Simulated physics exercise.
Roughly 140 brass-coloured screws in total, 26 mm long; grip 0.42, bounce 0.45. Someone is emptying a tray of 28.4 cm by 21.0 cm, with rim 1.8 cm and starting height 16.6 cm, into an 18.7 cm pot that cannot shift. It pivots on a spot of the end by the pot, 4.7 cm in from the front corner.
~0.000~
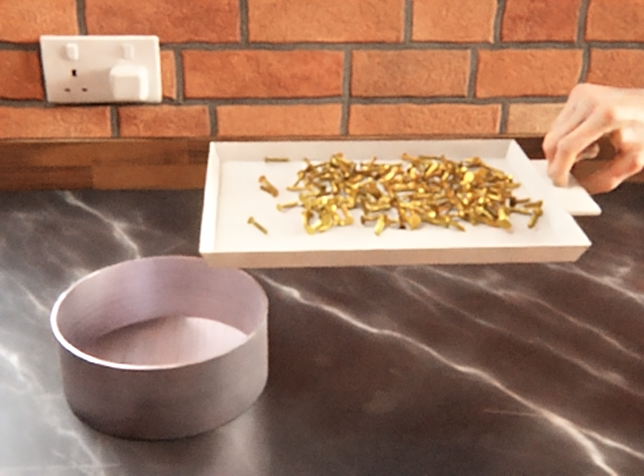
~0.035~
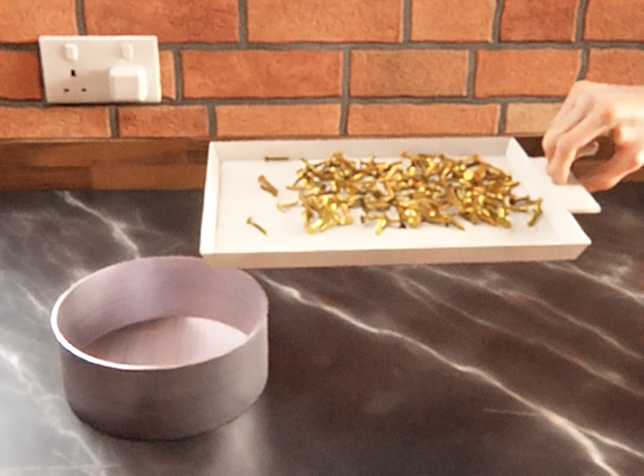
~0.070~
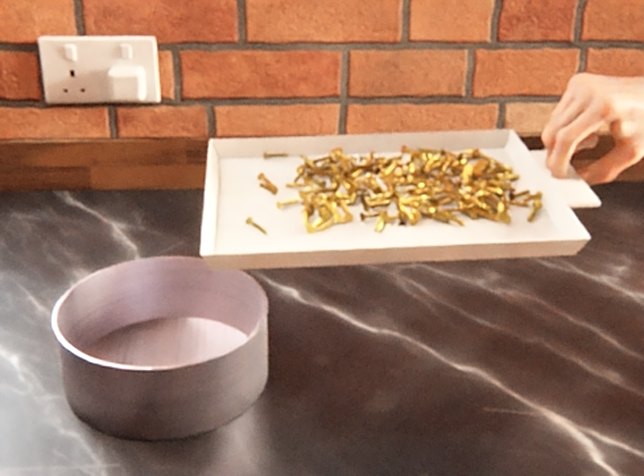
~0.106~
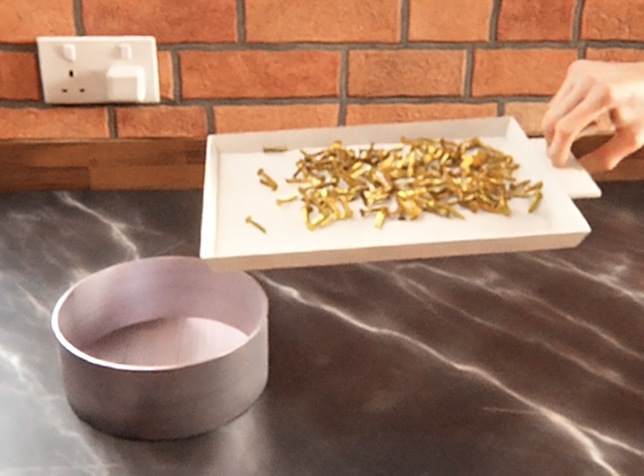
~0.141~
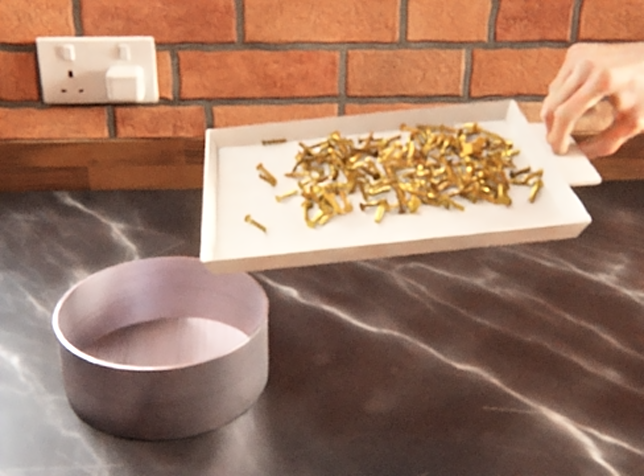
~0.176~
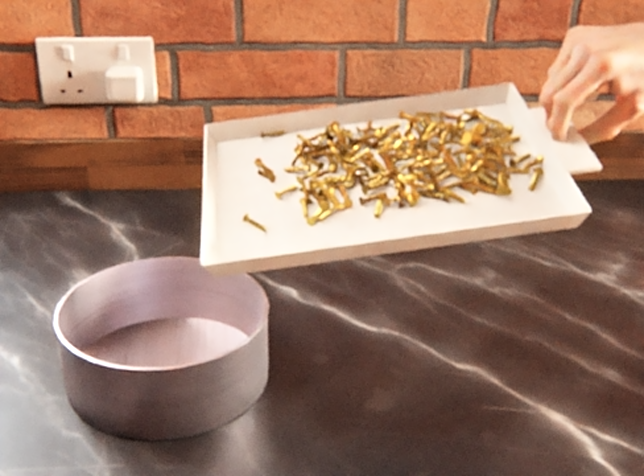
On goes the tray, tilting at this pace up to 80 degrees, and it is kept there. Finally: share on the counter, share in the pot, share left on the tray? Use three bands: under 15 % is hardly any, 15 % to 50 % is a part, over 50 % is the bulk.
Shares - counter: The bulk; pot: Hardly any; tray: Hardly any.
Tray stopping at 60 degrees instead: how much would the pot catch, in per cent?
In that case, near 5 percent.
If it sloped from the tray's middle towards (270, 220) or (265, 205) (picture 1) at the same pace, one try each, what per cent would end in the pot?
The share comes to about 75 in a hundred, then about 75 in a hundred.
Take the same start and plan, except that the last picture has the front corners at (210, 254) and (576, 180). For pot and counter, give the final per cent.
Per cent by place - pot 50, counter 50.
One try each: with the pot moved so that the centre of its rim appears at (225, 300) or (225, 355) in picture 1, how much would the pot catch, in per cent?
I'd say close to 5 percent for the first spot and 95 percent for the second.
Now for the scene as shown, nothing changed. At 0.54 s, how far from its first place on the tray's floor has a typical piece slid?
It has moved some 6 cm from its start.
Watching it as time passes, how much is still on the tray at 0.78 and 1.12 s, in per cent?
I'd say roughly 55, then roughly 0.
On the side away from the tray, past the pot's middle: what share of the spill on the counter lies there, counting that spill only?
Near 40 in a hundred.
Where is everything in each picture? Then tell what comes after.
In the first frame, tray tilt 0 degrees, front corners at (211, 246) and (578, 240); middle of the pieces at (404, 190); pot at (162, 306).
In the second frame, tray tilt 0 degrees, front corners at (211, 247) and (578, 238); middle of the pieces at (404, 189).
In the third frame, tray tilt 2 degrees, front corners at (211, 249) and (578, 234); middle of the pieces at (404, 185).
In the fourth frame, tray tilt 4 degrees, front corners at (211, 251) and (578, 226), lowest corner left front; middle of the pieces at (404, 177).
In the fifth frame, tray tilt 8 degrees, front corners at (211, 254) and (578, 216), lowest corner left front; middle of the pieces at (403, 168).
In the sixth frame, tray tilt 11 degrees, front corners at (212, 257) and (578, 207), lowest corner left front; middle of the pieces at (402, 159); pot at (163, 307). The tray's pace is about 95 degrees a second.
After 0.54 s, tilt 45 degrees; the tray holds 100 %, the pot 0 %.
After 0.78 s, tilt 67 degrees; the tray holds 55 %, the pot 0 %.
Then, at 1.12 s, tilt 80 degrees; the tray holds 0 %, the pot 5 %.
By 2.1 s all is still; counter 95 %, pot 5 %, tray 0 %.
